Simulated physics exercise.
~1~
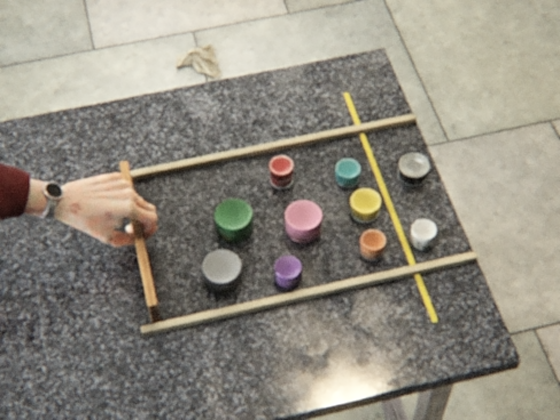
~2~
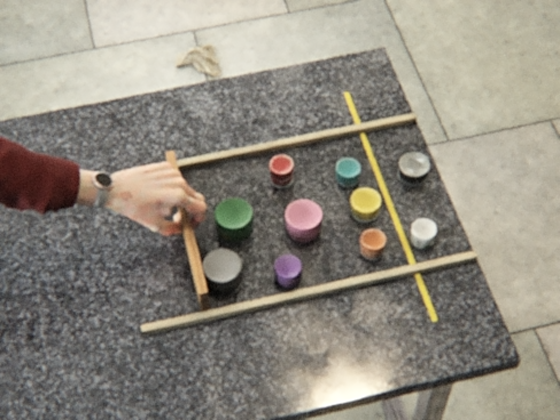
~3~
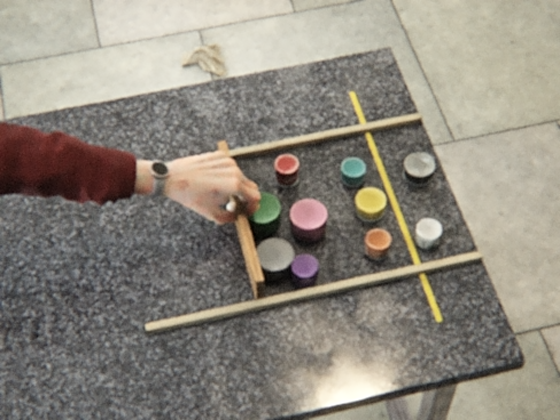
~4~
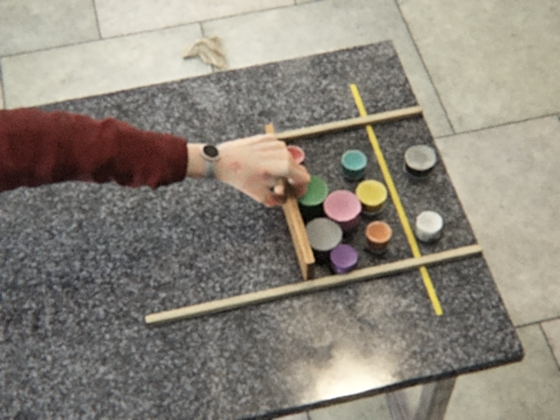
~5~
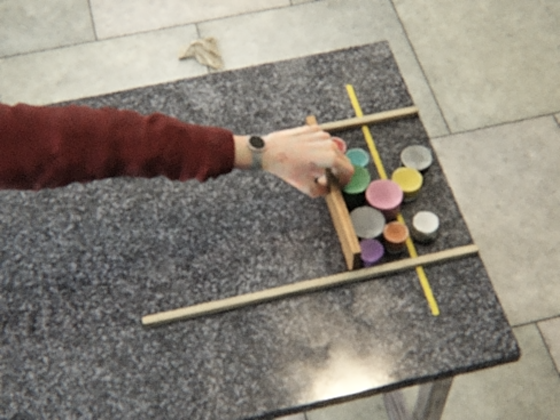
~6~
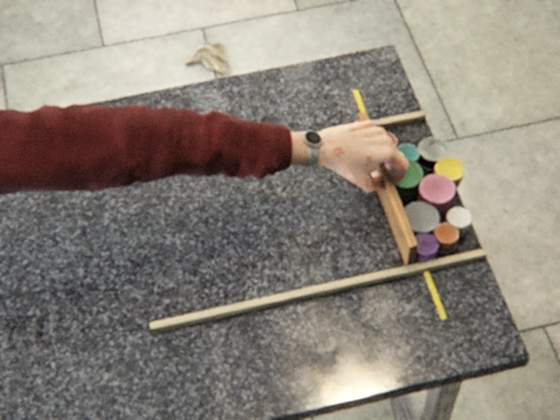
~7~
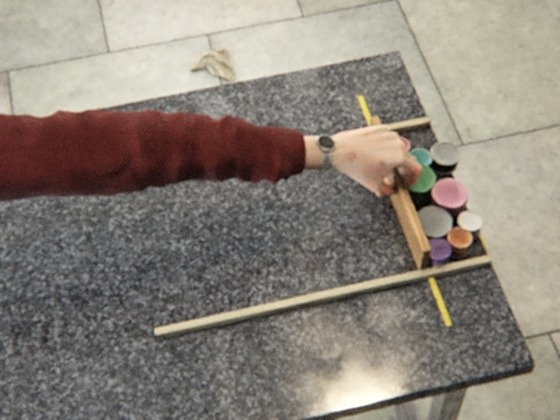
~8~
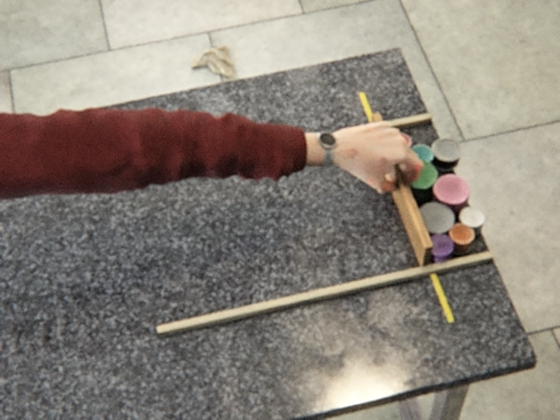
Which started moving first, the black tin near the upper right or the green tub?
The green tub started moving first, as the board reached it early on. The black tin stayed still until the board had pushed the group over to the right side.
